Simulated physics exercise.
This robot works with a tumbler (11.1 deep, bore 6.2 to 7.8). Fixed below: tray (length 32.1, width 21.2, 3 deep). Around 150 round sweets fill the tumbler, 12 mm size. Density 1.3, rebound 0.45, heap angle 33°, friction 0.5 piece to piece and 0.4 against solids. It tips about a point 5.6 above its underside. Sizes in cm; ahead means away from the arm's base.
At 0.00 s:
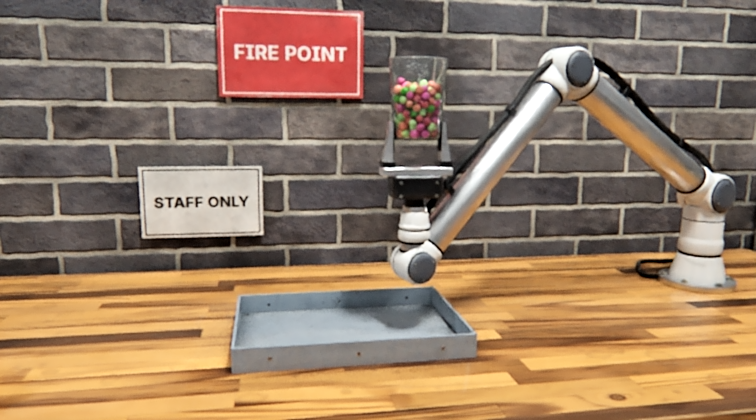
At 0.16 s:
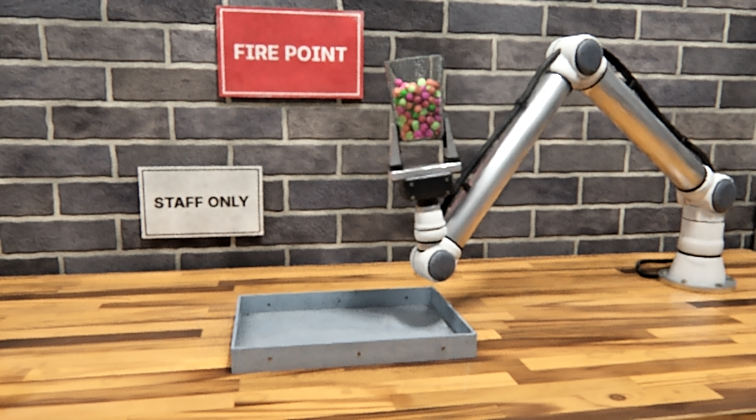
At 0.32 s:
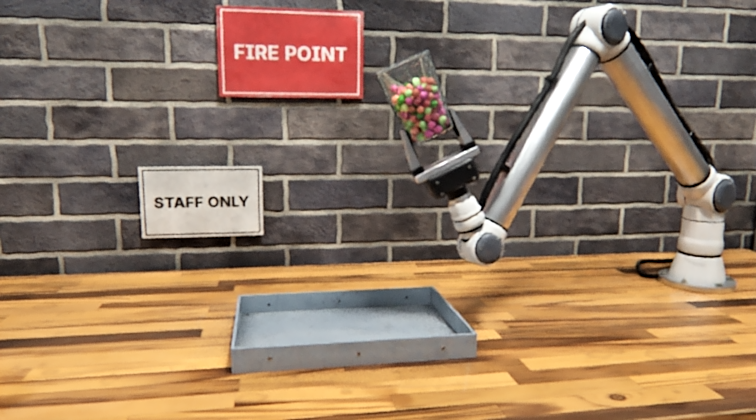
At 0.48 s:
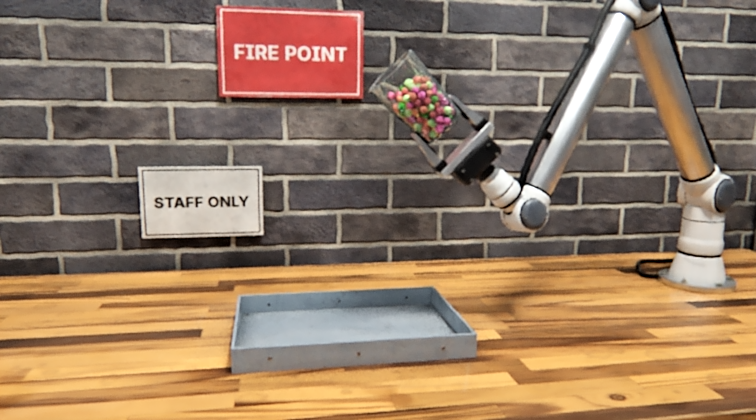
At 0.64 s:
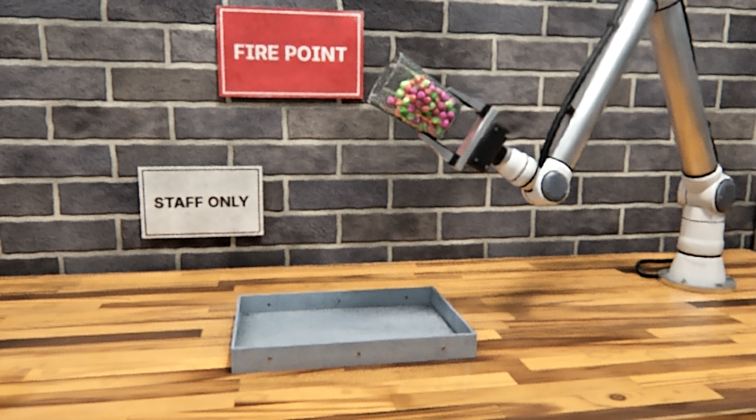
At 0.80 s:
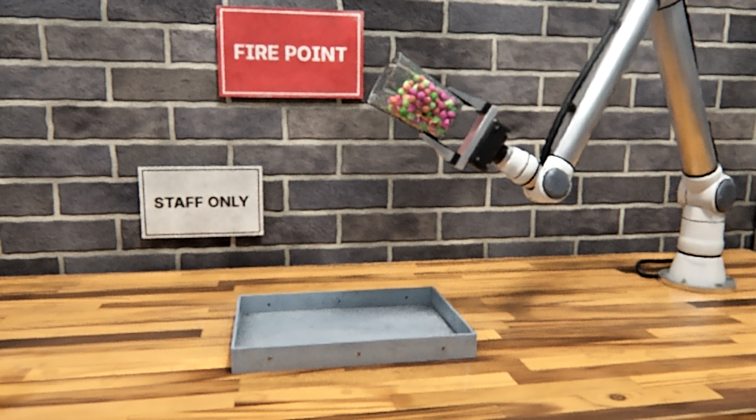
Robot arm tilting a clear tumbler of colourful round sweets steeply to the left above a shallow grey tray on a wooden worktop.
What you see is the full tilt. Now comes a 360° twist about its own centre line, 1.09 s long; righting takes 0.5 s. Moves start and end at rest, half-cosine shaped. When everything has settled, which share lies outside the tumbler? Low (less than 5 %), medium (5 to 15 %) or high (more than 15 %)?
Outside the tumbler the share is low, less than 5 %.
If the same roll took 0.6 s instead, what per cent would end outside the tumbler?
Then about 0 per cent.
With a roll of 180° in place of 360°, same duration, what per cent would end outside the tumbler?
It would be near 0 per cent.
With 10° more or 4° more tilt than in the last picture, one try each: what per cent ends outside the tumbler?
About 5 and 0 per cent.
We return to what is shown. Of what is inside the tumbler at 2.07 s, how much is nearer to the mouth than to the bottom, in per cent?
About 35 per cent.
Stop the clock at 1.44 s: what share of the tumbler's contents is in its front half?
About 55 per cent.
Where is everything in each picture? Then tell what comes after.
In the first picture, the tumbler middle at (417, 101), upright; upper third of the load around (418, 93), from x 395 to 440, top at y 85; 154 in the tumbler.
In the second picture, the tumbler middle at (417, 101), tipped 7°; upper third of the load around (418, 94), from x 395 to 440, top at y 85.
In the third picture, the tumbler middle at (418, 100), tipped 26°; upper third of the load around (419, 94), from x 395 to 445, top at y 80.
In the fourth picture, the tumbler middle at (418, 100), tipped 46°; upper third of the load around (421, 93), from x 395 to 450, top at y 80.
In the fifth picture, the tumbler middle at (418, 100), tipped 58°; upper third of the load around (421, 93), from x 395 to 455, top at y 80.
In the sixth picture, the tumbler middle at (418, 100), tipped 59°; upper third of the load around (423, 93), from x 390 to 455, top at y 80; 154 in the tumbler.
After 1.44 s, tipped 59°, highest piece 38 above the table; 154 in the tumbler.
After 2.07 s, tipped 42°, highest piece 38 above the table; 154 in the tumbler.
After 2.59 s, upright, highest piece 39 above the table; 154 in the tumbler.
After 3.29 s, upright, highest piece 39 above the table; 154 in the tumbler.
In the end, 154 in the tumbler. That is 0 % outside the tumbler.
